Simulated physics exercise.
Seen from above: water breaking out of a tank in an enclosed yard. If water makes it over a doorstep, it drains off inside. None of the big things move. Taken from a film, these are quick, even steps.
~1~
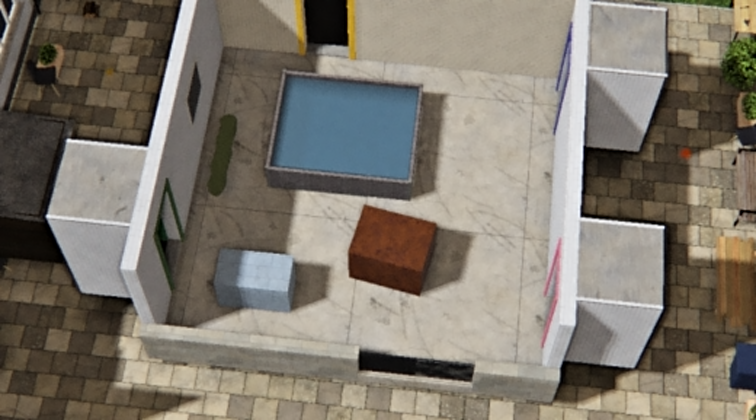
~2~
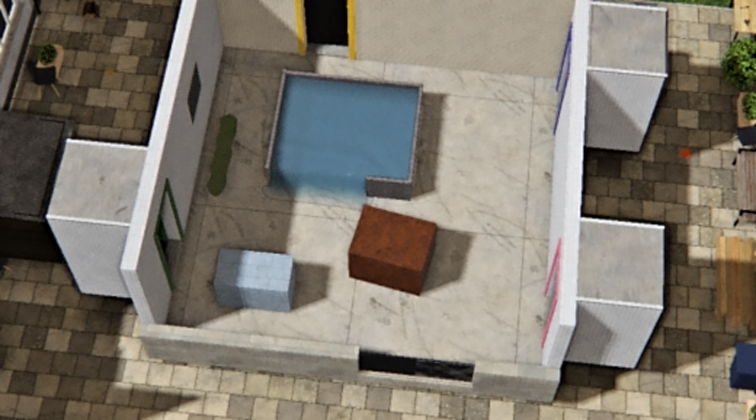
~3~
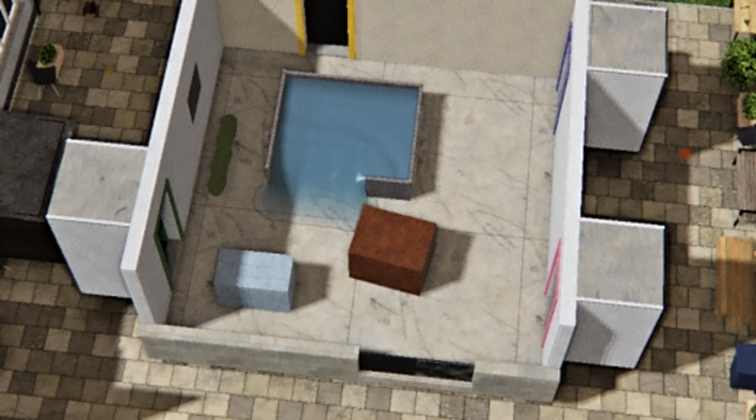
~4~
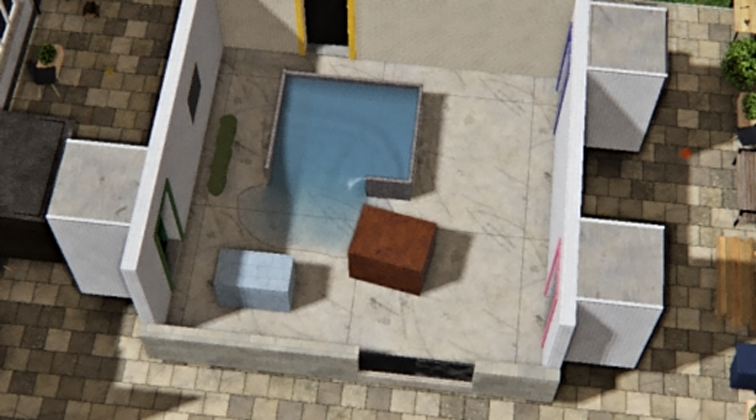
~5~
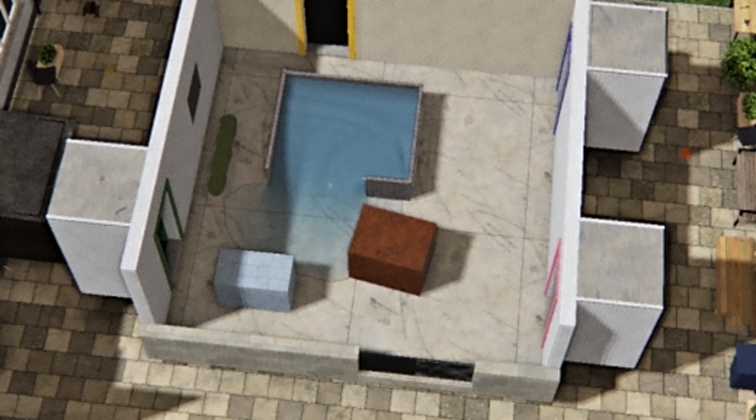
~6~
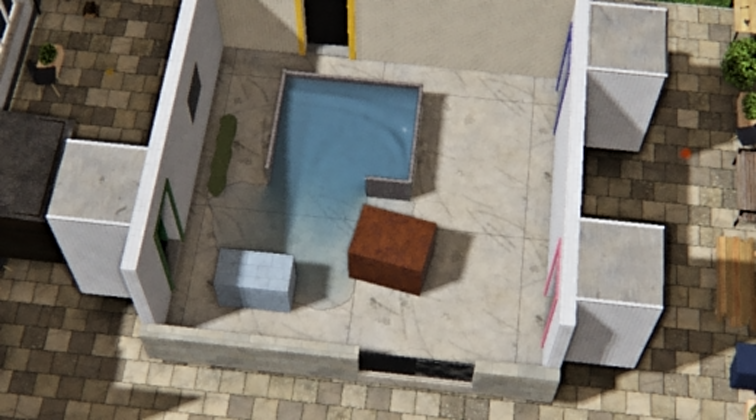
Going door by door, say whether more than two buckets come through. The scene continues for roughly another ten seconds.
My prediction: Green door: Too much water; yellow door: Little enough water; blue door: Little enough water; pink door: Too much water.
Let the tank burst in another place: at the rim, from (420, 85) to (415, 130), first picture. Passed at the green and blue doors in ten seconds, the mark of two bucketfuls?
Green door: Falls short; blue door: Exceeds the limit.
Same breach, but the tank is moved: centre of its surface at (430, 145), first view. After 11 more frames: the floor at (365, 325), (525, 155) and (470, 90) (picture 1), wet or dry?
As listed: Untouched, untouched, untouched.
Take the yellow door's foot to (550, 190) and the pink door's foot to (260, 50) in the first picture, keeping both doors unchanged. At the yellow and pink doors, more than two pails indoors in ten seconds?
Taking them in turn, the yellow door remains below the limit and the pink door crosses the limit.
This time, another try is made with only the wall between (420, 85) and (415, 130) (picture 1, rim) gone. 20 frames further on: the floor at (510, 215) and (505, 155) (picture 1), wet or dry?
Soaked, Soaked.
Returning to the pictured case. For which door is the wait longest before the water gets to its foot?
That would be the blue door.
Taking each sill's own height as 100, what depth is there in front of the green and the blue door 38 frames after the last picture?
In order: Roughly 110 and 0 in a hundred.
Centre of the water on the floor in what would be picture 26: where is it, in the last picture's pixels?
That puts it at around (314, 228).
A moment on, water covers 25 % of the floor; the green door wet at the sill, nothing in, the yellow door not reached, the blue door not reached, the pink door not reached.
Next, water covers 35 % of the floor; the green door over two buckets in, the yellow door not reached, the blue door not reached, the pink door not reached.
Then, water covers 50 % of the floor; the green door far over two buckets in, the yellow door not reached, the blue door not reached, the pink door under two buckets in.
Later, water covers 80 % of the floor; the green door far over two buckets in, the yellow door wet at the sill, nothing in, the blue door not reached, the pink door far over two buckets in.
In the end, water covers 95 % of the floor; the green door far over two buckets in, the yellow door wet at the sill, nothing in, the blue door under two buckets in, the pink door far over two buckets in.
